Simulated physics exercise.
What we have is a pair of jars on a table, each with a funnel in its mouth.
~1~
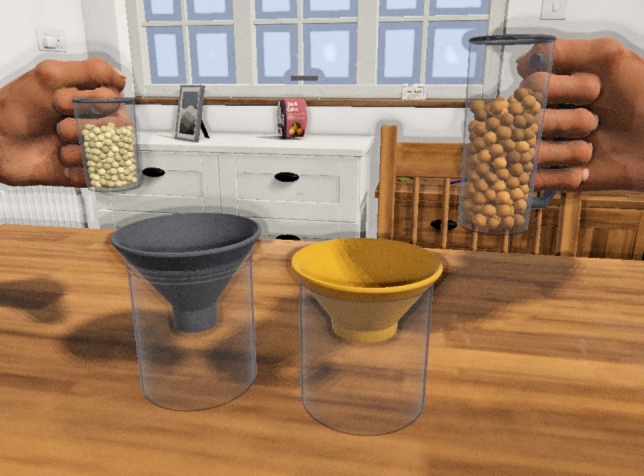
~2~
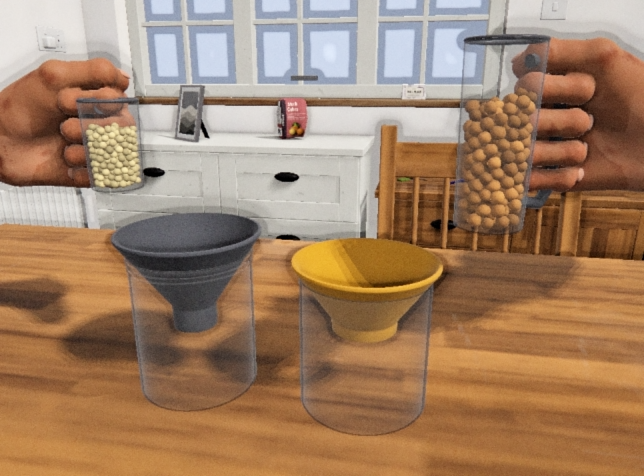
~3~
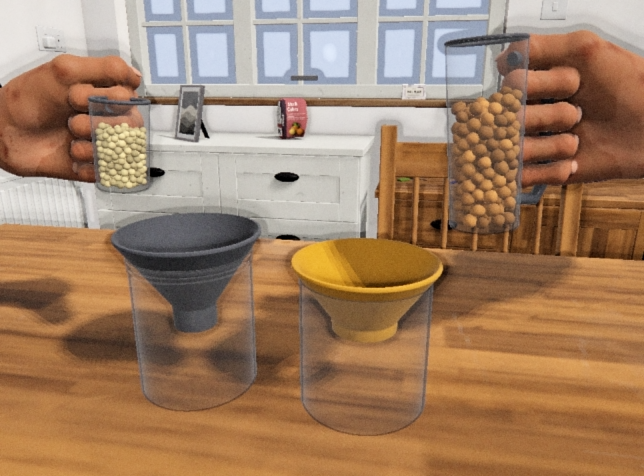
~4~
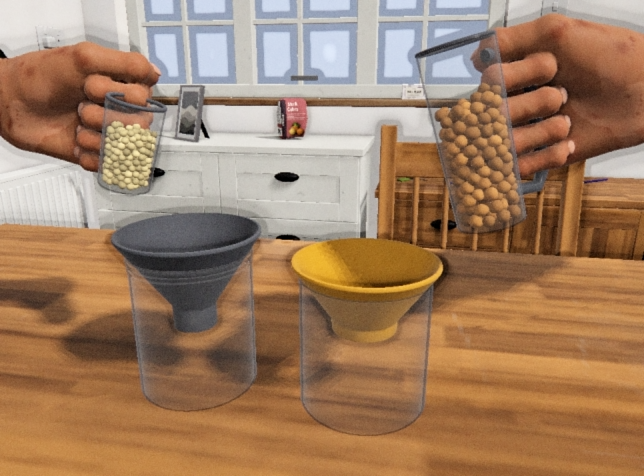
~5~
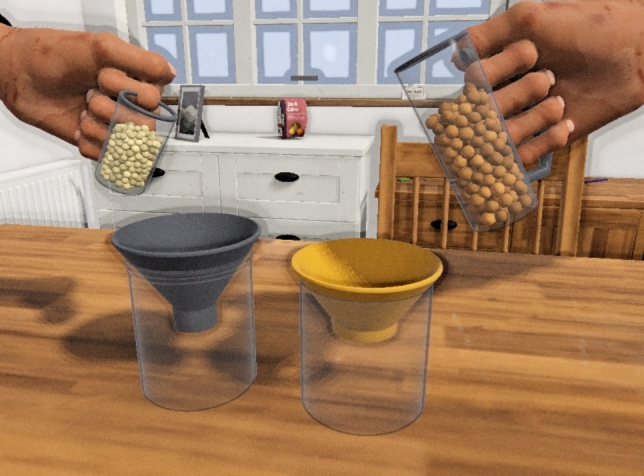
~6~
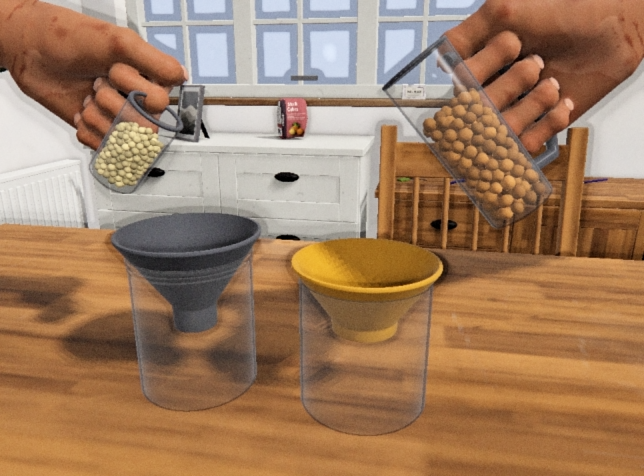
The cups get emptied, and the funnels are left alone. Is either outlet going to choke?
On the left it lets everything through, on the right it lets everything through.
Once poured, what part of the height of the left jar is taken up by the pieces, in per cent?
About 10 per cent.
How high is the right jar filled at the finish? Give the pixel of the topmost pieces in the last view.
At about (389, 374).
Then, 0.41 s past the last view, left, all still in the cup; right, all still in the cup.
Then, 0.85 s past the last view, left, nearly all still in the cup, a stray few in or over the funnel, a stray few down in the jar; right, all still in the cup.
Then, 1.37 s past the last view, left, a stray few still in the cup, about a third in or over the funnel, about two thirds down in the jar; right, about half still in the cup, about a quarter in or over the funnel, about a quarter down in the jar.
Finally, left, all down in the jar; right, all down in the jar.
